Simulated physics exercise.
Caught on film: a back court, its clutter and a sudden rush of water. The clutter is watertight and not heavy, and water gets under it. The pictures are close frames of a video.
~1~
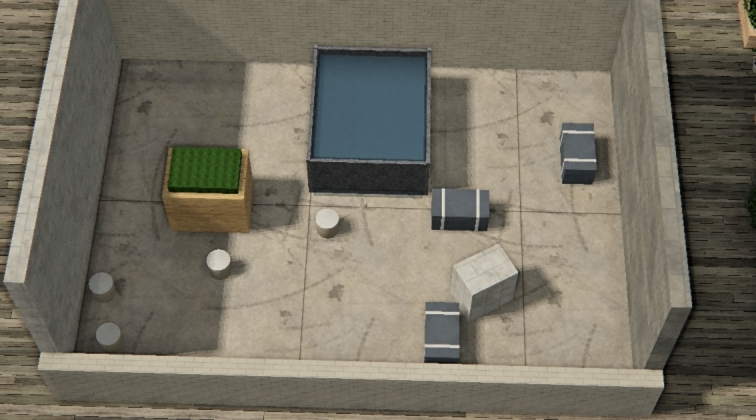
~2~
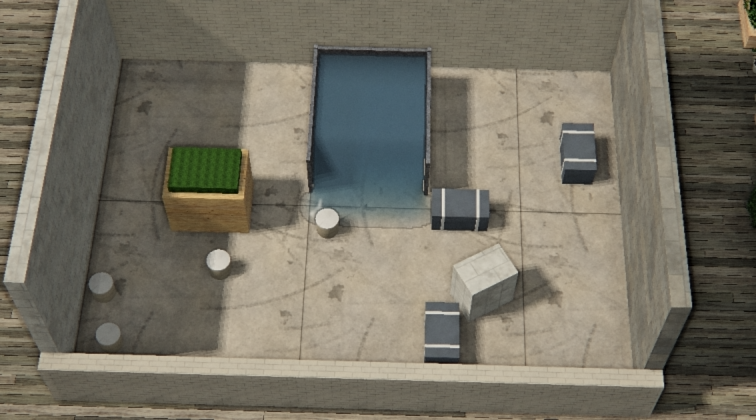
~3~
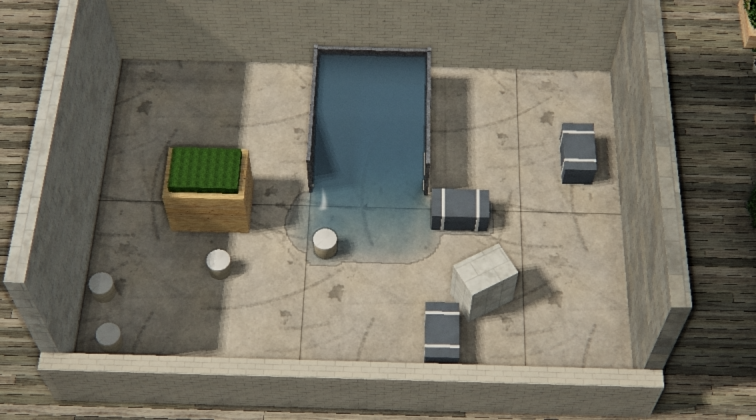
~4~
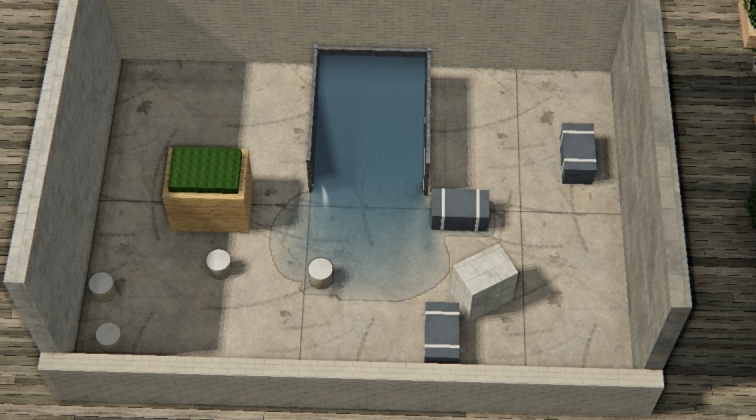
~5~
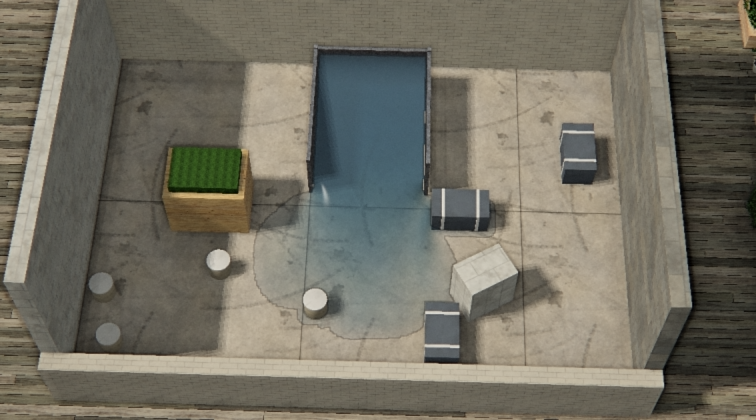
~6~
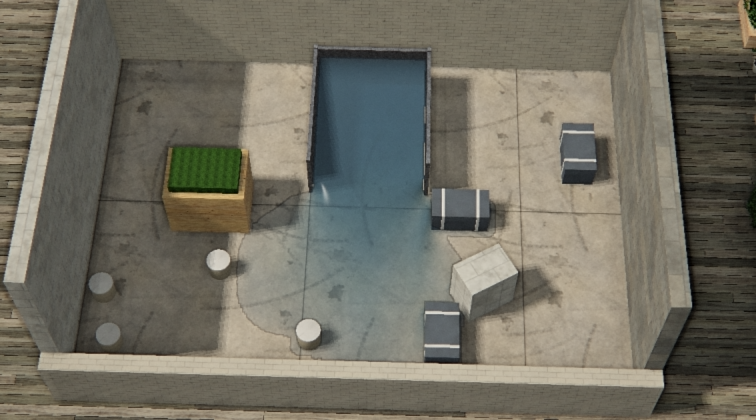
Water pours from the open front of a tank and pushes one pale pail across the courtyard.
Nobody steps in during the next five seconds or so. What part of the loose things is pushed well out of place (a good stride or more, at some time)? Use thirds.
It is two thirds or above.
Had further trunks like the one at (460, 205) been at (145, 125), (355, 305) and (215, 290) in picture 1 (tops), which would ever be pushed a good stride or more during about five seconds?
In turn: Swept aside, swept aside, shifted that much.
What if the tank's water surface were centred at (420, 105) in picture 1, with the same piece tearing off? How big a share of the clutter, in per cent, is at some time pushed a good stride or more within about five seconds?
Near 90 in a hundred.
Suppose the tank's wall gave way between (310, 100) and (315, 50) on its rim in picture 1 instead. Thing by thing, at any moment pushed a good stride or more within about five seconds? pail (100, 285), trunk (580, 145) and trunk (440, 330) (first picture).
As listed: Yes, no, no.
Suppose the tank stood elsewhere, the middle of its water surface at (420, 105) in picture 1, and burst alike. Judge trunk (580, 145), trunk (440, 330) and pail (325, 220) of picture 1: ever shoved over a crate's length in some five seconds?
As listed: Short of that, that far or more, pushed that far.
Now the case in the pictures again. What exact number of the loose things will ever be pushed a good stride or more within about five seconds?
The number is 5.
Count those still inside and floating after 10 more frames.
That makes 1.
A moment on, 1 of 7 are well off their spots; 1 afloat.
Next, 3 of 7 are well off their spots; 1 afloat.
Later, 5 of 7 are well off their spots; 3 afloat.
In the end, 5 of 7 are well off their spots, and 5 have been at some point; 4 afloat.
